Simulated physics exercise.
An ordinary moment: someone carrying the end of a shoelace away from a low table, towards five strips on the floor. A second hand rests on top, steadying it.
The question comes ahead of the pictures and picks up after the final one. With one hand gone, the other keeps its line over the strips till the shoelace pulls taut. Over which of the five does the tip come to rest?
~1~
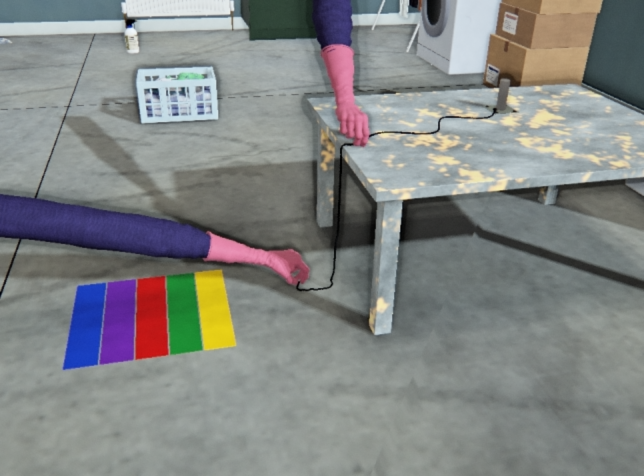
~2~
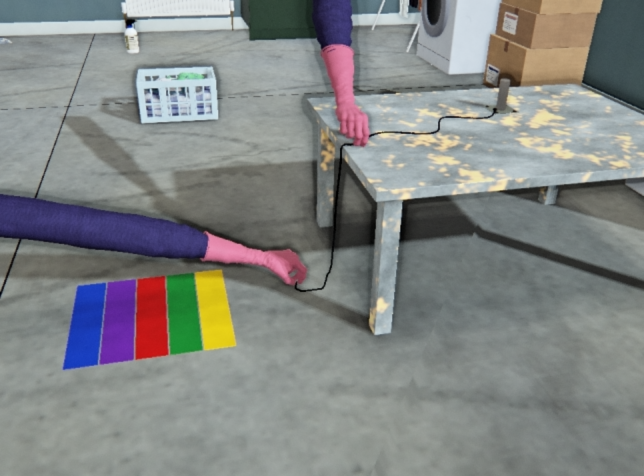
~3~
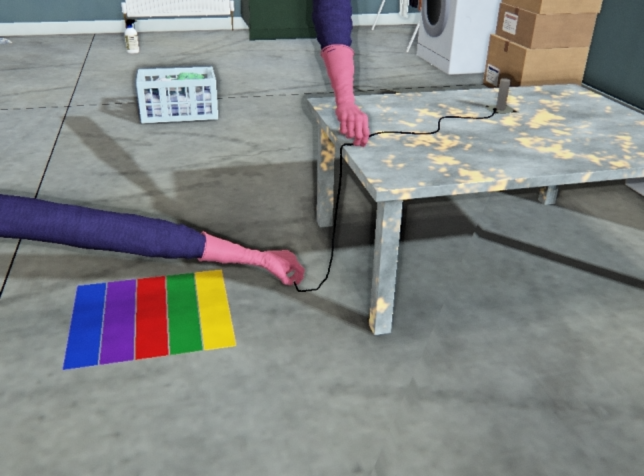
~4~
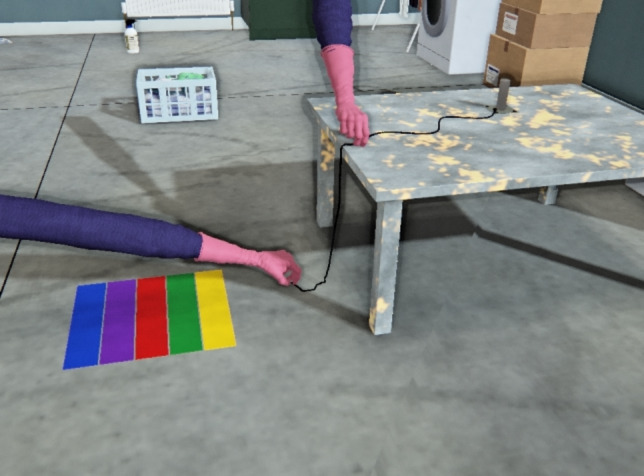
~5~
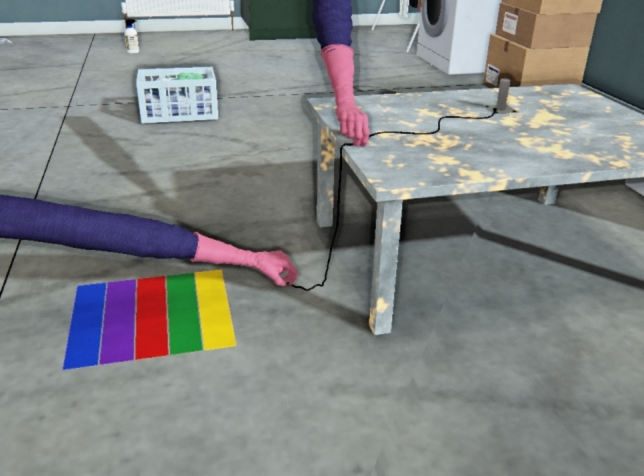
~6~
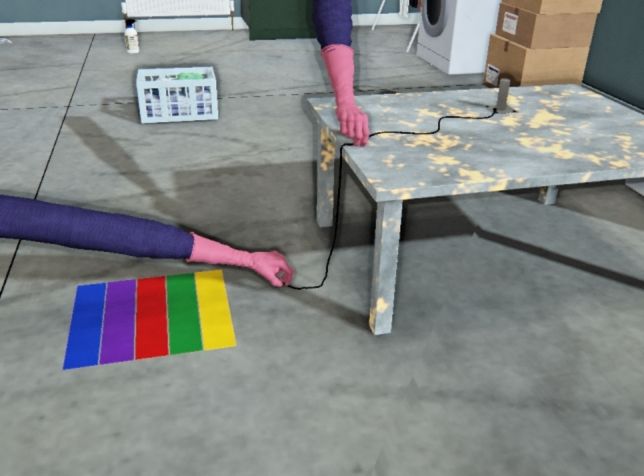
Over the red one.
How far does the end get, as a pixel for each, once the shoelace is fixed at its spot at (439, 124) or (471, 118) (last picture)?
Try by try: (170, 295), (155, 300).
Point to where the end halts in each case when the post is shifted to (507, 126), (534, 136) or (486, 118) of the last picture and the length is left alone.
About (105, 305), then (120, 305), then (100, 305).
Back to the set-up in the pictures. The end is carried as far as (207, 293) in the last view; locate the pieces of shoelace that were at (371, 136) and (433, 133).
You'll find them at about (343, 142) and about (399, 130).
Early on, end near (206, 293); over yellow.
Midway, end near (169, 297); over green.
At the end of the slack, end near (145, 300); over red. It halts on the red strip.
